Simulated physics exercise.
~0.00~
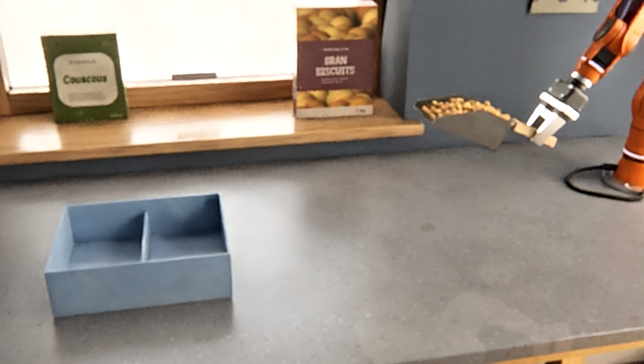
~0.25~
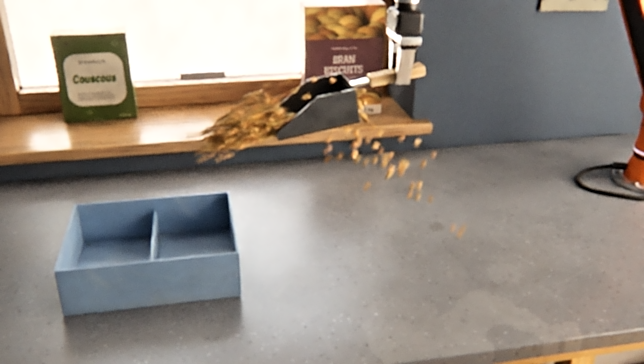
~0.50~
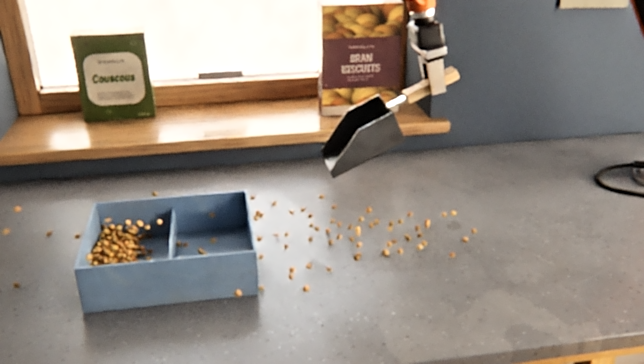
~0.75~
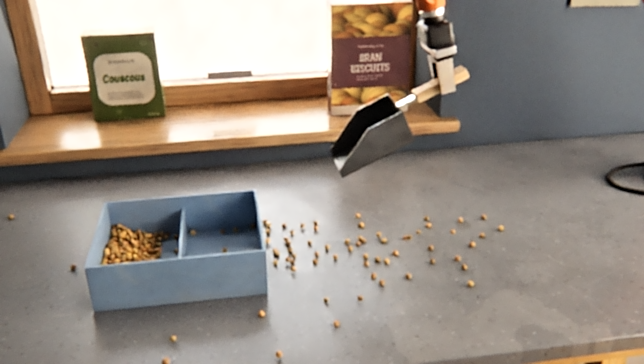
Robot arm swinging a loaded scoop left and flinging dried chickpeas into a blue divided bin's left compartment, others scattering across the counter.
